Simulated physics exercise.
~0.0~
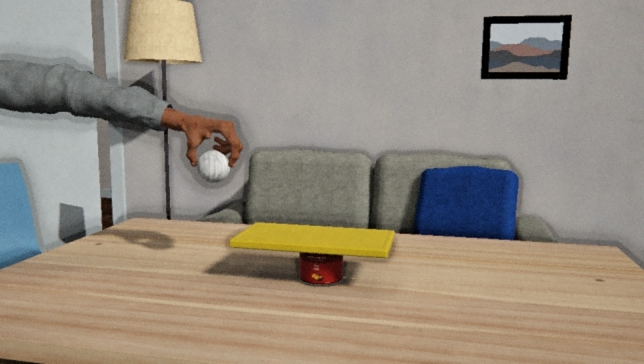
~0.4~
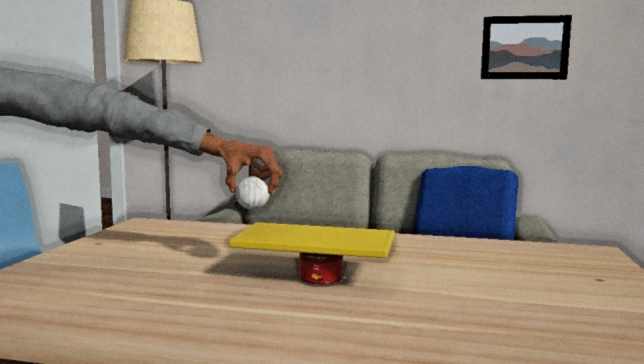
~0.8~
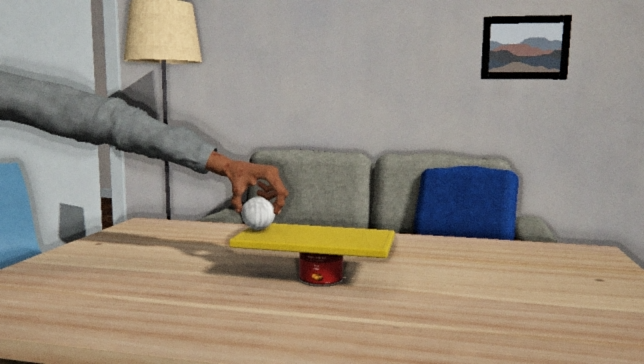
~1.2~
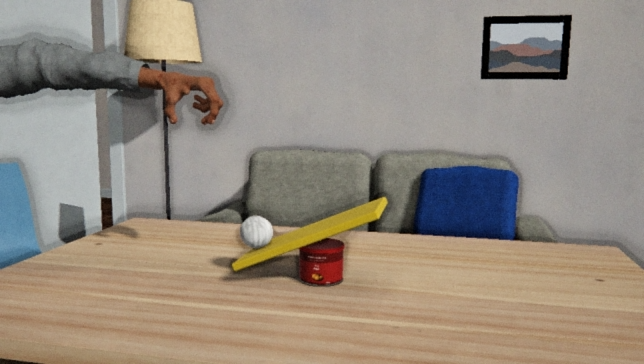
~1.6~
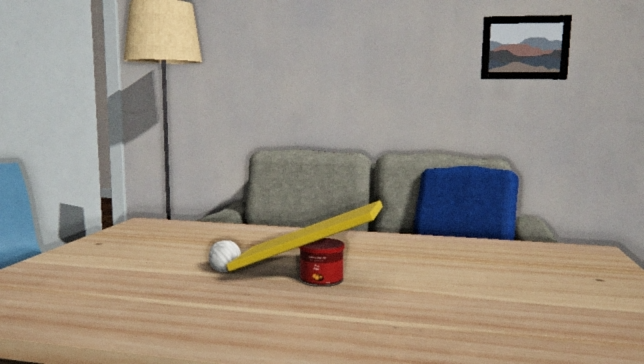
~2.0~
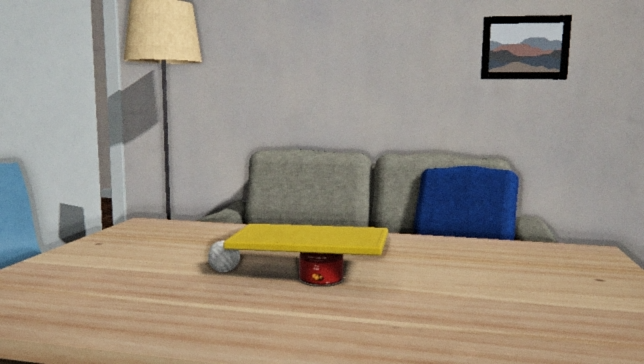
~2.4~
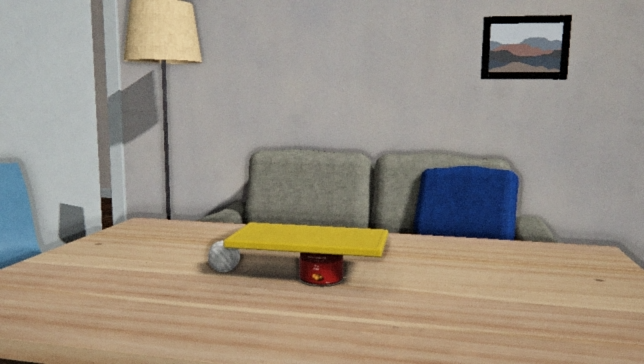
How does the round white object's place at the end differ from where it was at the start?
At the start it is held up in the hand, above and to the left of the yellow slab. At the end it rests on the table by the slab's left end.
Hand setting round white object on left end of yellow slab over red tub; slab tips, dropping it onto table, then levels.
